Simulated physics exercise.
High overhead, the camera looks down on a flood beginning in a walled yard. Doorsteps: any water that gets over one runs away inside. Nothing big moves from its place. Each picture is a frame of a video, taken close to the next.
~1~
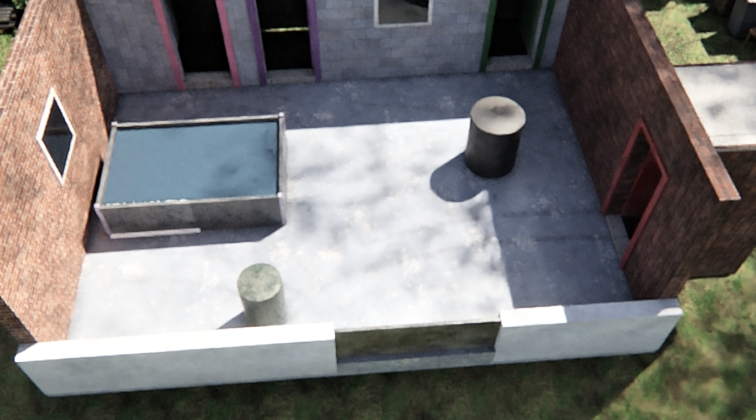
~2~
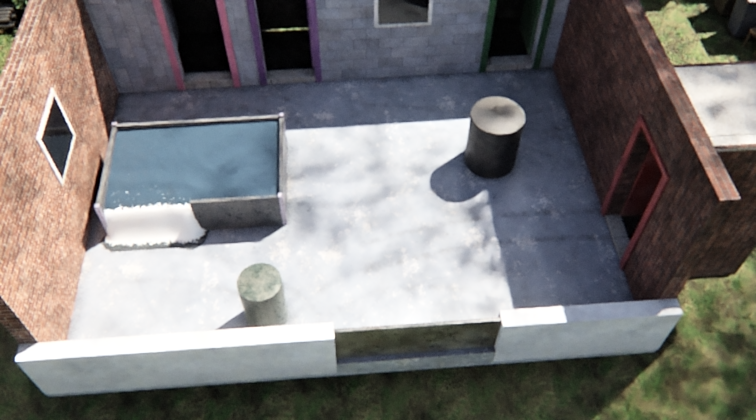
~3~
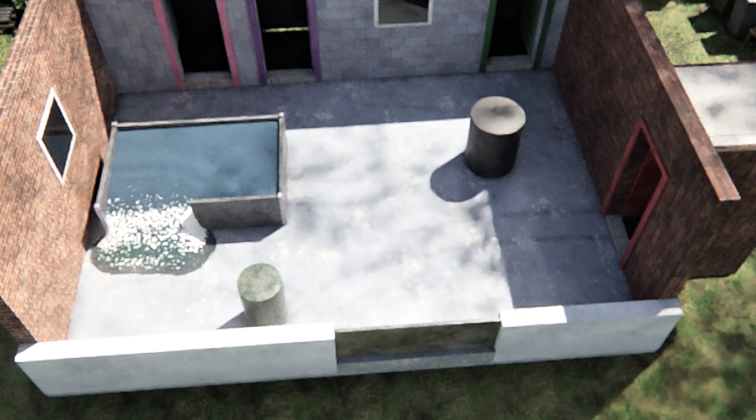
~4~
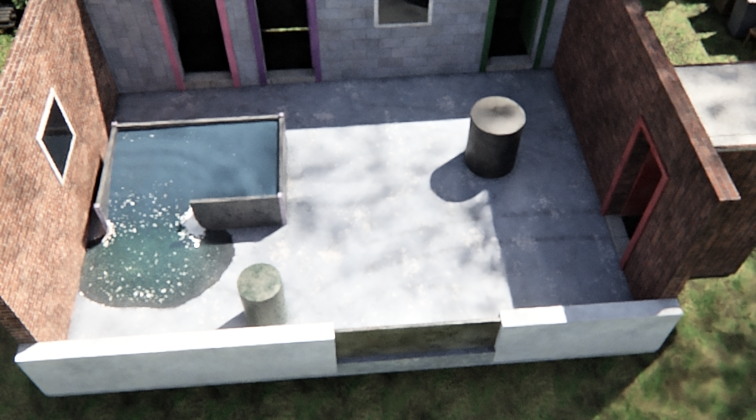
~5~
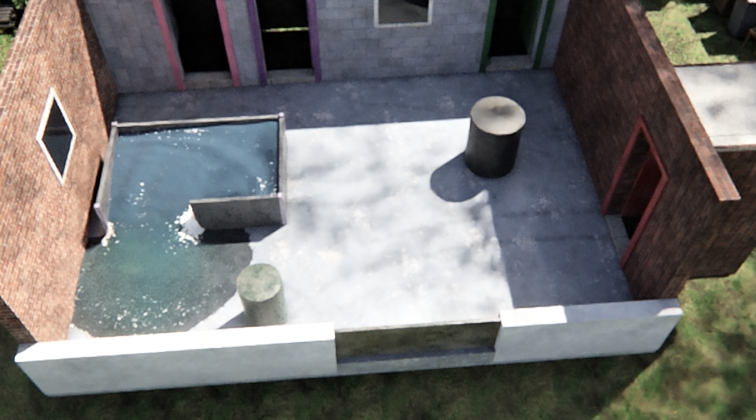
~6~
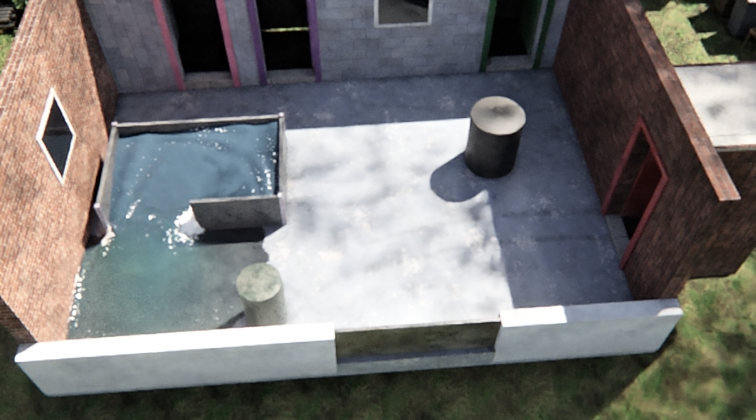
A walled yard with a pale grey floor is seen from high overhead, with brick walls at left and right, a grey block wall behind and a low white wall in front. A large water tank stands at left, with a mossy cylinder below it and a darker one at right. Water bursts through the tank's near side, foaming white, then spreads toward the front wall and mossy cylinder while the camera stays still.
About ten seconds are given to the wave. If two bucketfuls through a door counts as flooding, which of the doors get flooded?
The red door gets flooded; the purple door does not get flooded; the green door does not get flooded; the pink door does not get flooded.
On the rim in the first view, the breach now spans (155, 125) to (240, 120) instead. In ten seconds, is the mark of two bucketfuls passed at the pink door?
My guess is that the pink door surpasses the threshold.
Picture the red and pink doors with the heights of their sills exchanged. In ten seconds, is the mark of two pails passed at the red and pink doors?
Red door: Falls short; pink door: Falls short.
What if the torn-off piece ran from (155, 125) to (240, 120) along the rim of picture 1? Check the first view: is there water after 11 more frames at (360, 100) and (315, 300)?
Taking the two points in order, the first is waterlogged and the second is left dry.
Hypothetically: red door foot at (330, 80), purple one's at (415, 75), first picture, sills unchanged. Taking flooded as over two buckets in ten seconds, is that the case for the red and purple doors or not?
Taking them in turn, red ends up below and purple ends up below.
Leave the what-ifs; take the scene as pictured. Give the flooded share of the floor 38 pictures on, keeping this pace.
I'd say close to 75 per cent.
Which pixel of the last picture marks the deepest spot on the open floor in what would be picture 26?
Answer: (196, 347).
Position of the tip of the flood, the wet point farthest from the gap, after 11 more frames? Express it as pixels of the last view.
The front tops out at about (403, 343).
A moment on, water covers 15 % of the floor; the red door not reached, the purple door not reached, the green door not reached, the pink door not reached.
Next, water covers 20 % of the floor; the red door not reached, the purple door not reached, the green door not reached, the pink door not reached.
Then, water covers 40 % of the floor; the red door not reached, the purple door not reached, the green door not reached, the pink door not reached.
Later, water covers 75 % of the floor; the red door under two buckets in, the purple door not reached, the green door not reached, the pink door wet at the sill, nothing in.
In the end, water covers 100 % of the floor; the red door over two buckets in, the purple door wet at the sill, nothing in, the green door wet at the sill, nothing in, the pink door wet at the sill, nothing in.
